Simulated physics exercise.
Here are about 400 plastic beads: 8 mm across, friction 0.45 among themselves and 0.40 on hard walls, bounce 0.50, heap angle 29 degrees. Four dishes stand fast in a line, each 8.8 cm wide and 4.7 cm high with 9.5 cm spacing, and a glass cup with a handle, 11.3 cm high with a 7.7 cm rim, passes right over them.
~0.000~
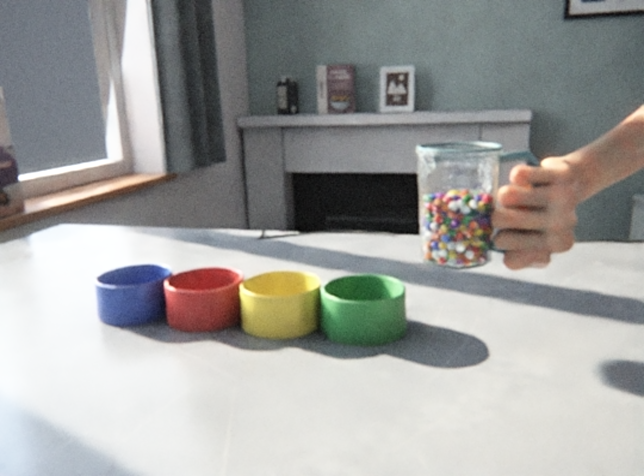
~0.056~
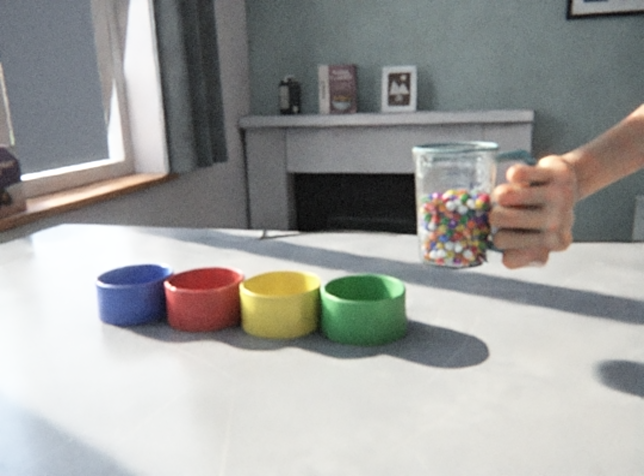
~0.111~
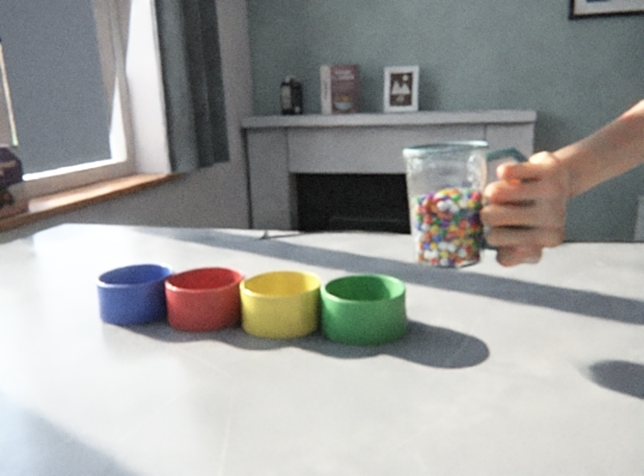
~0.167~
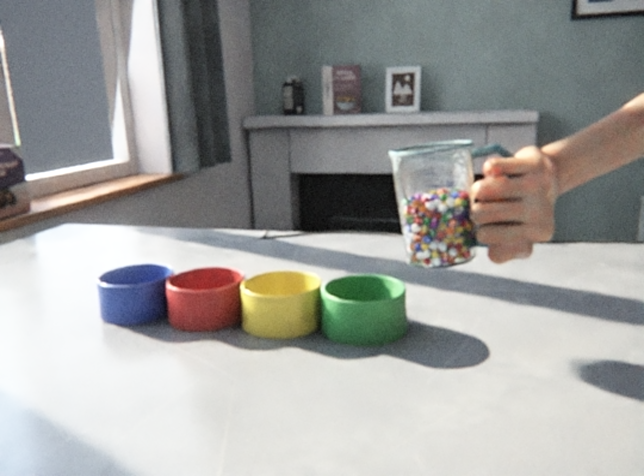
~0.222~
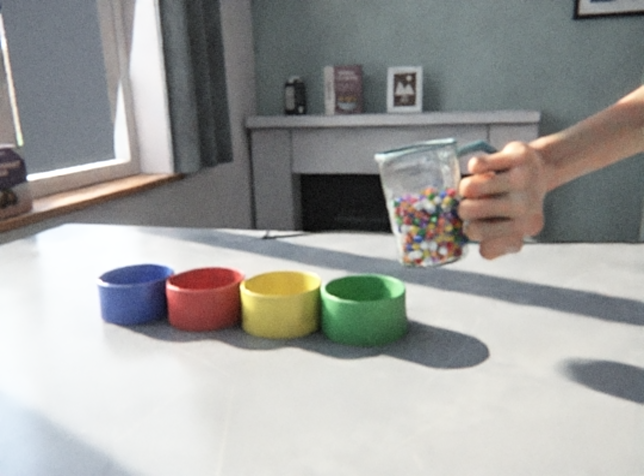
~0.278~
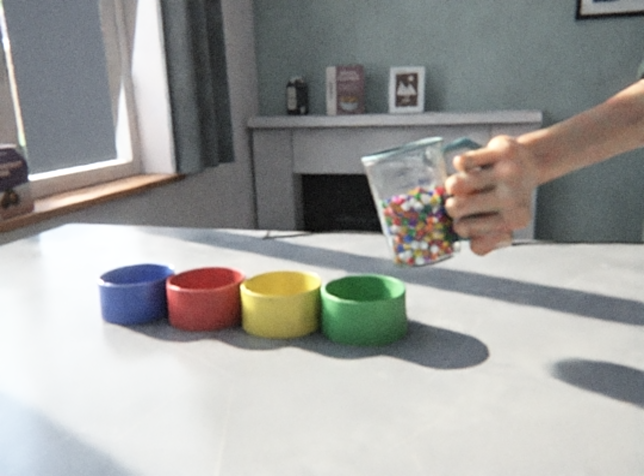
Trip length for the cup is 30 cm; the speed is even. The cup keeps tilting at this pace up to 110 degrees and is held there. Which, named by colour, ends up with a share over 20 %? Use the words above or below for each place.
Red dish: Below; blue dish: Above; green dish: Below; yellow dish: Below; counter: Below.
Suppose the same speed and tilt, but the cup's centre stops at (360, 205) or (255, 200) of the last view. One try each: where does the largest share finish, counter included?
The largest share ends at yellow first and at red second.
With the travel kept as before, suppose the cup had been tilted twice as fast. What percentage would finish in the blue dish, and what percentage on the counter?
Result - blue dish: 40; counter: 10.
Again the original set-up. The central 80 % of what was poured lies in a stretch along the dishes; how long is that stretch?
That stretch comes to around 5 cm.
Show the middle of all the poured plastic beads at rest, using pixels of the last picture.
Look around (139, 288) in the last picture.
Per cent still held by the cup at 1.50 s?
Close to 100 % of the load.
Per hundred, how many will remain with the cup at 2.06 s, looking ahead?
Estimate: Around 40 % of the load.
After 1.01 s, tilt 58 degrees; cup holds 100 %.
Then, at 1.50 s, tilt 89 degrees; cup holds 100 %.
After 2.06 s, tilt 110 degrees; cup holds 40 %, blue 60 %.
By 3.1 s all is still; red 0 %, blue 100 %, green 0 %, yellow 0 %, counter 0 %.
